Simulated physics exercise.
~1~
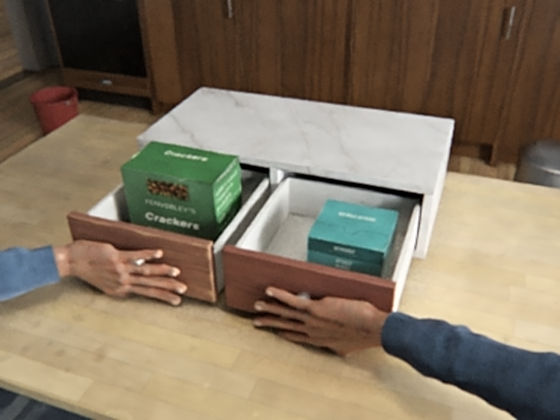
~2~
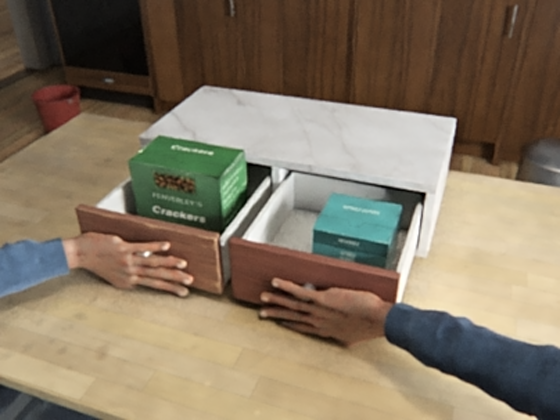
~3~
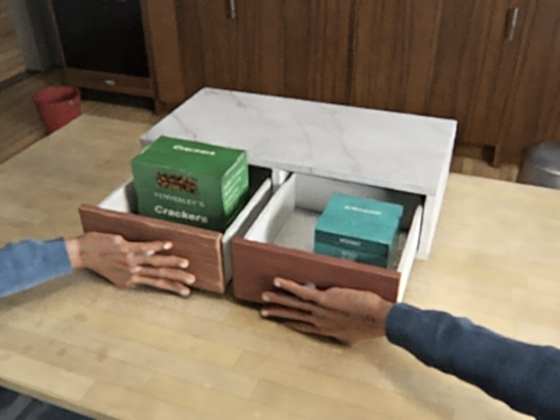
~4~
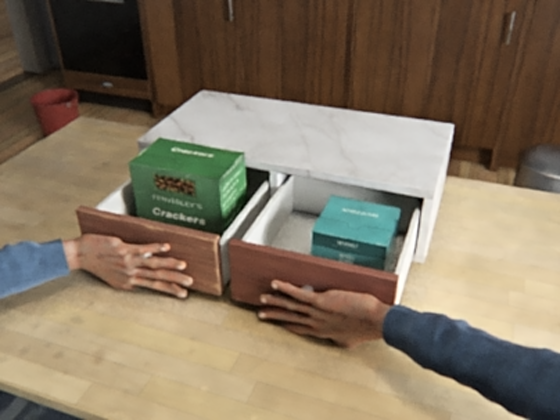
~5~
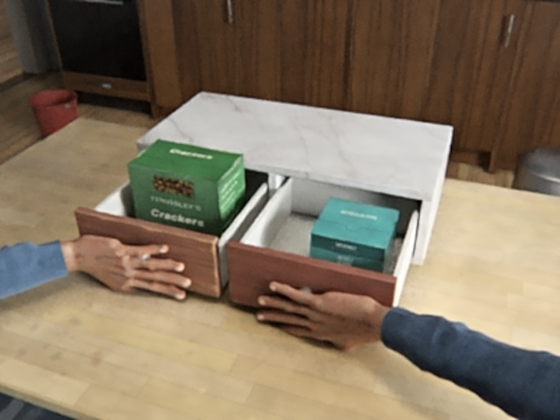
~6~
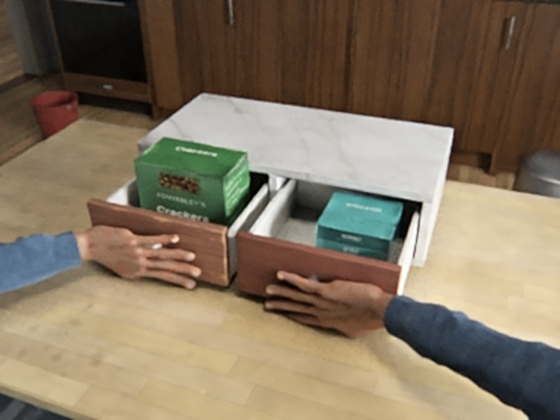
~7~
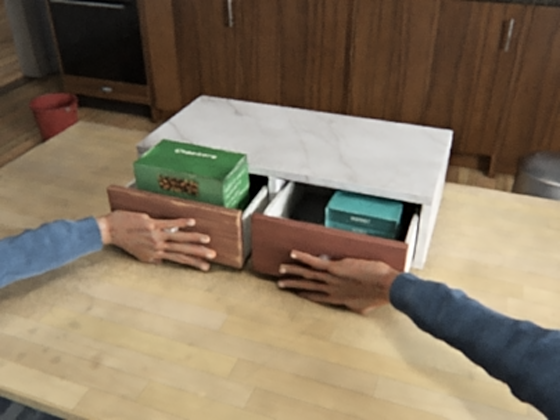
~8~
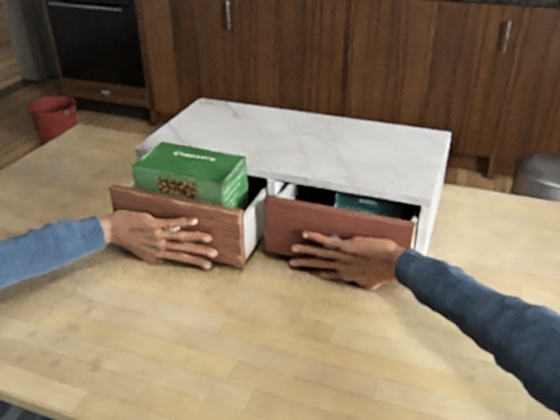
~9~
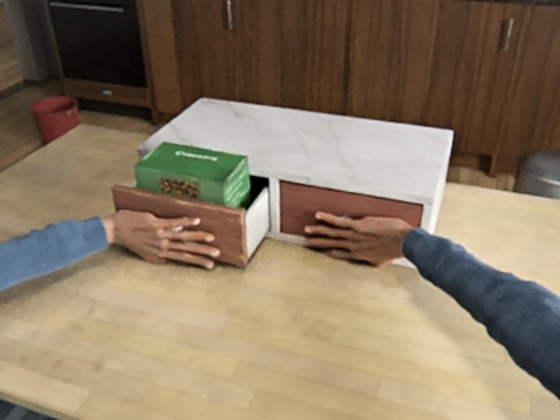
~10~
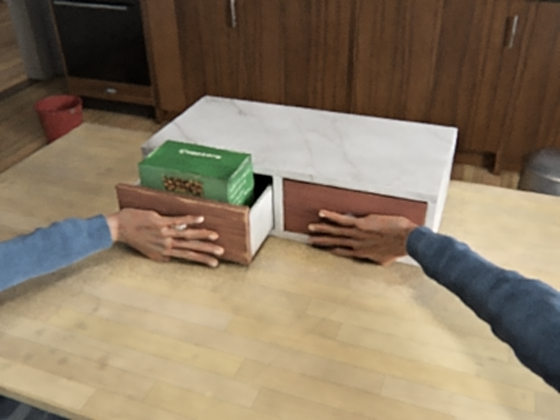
In this clip, two hands push a pair of open side-by-side drawers toward a white marble-topped chest, the left holding a green crackers box and the right a turquoise box. The left drawer stops partway and stays ajar, while the right one slides fully shut.
